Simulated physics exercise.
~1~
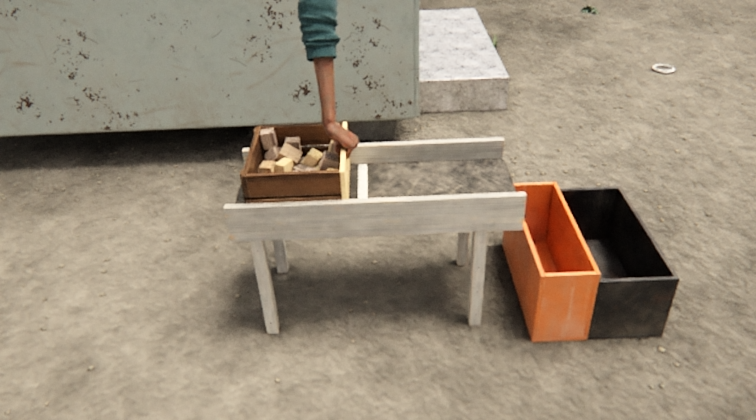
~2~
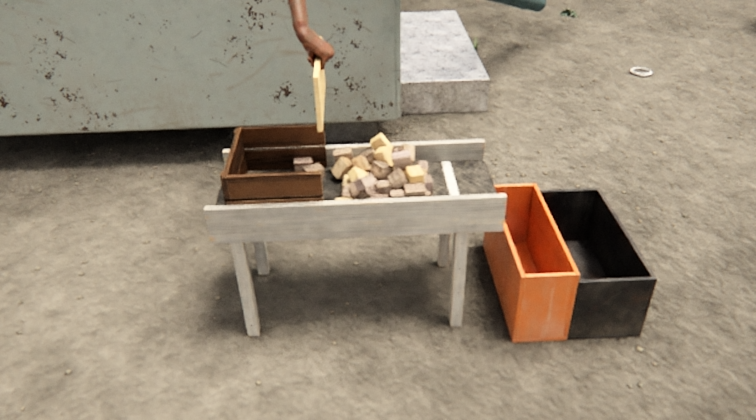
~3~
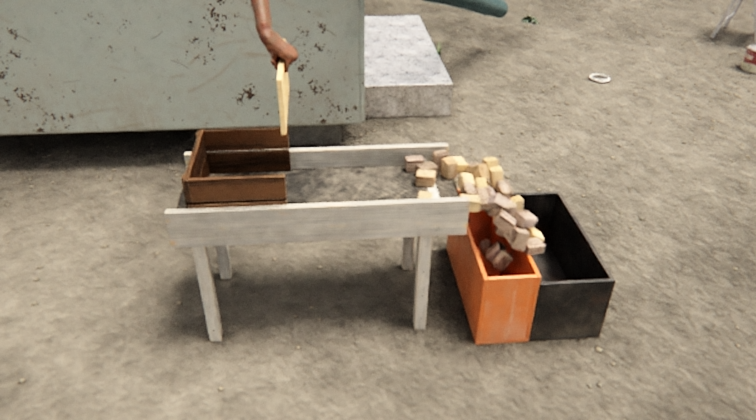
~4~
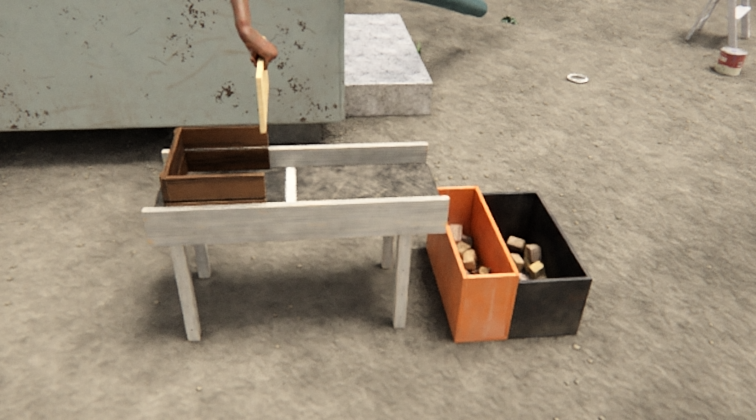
Wooden blocks ride right from a pen and drop into the orange and black boxes.
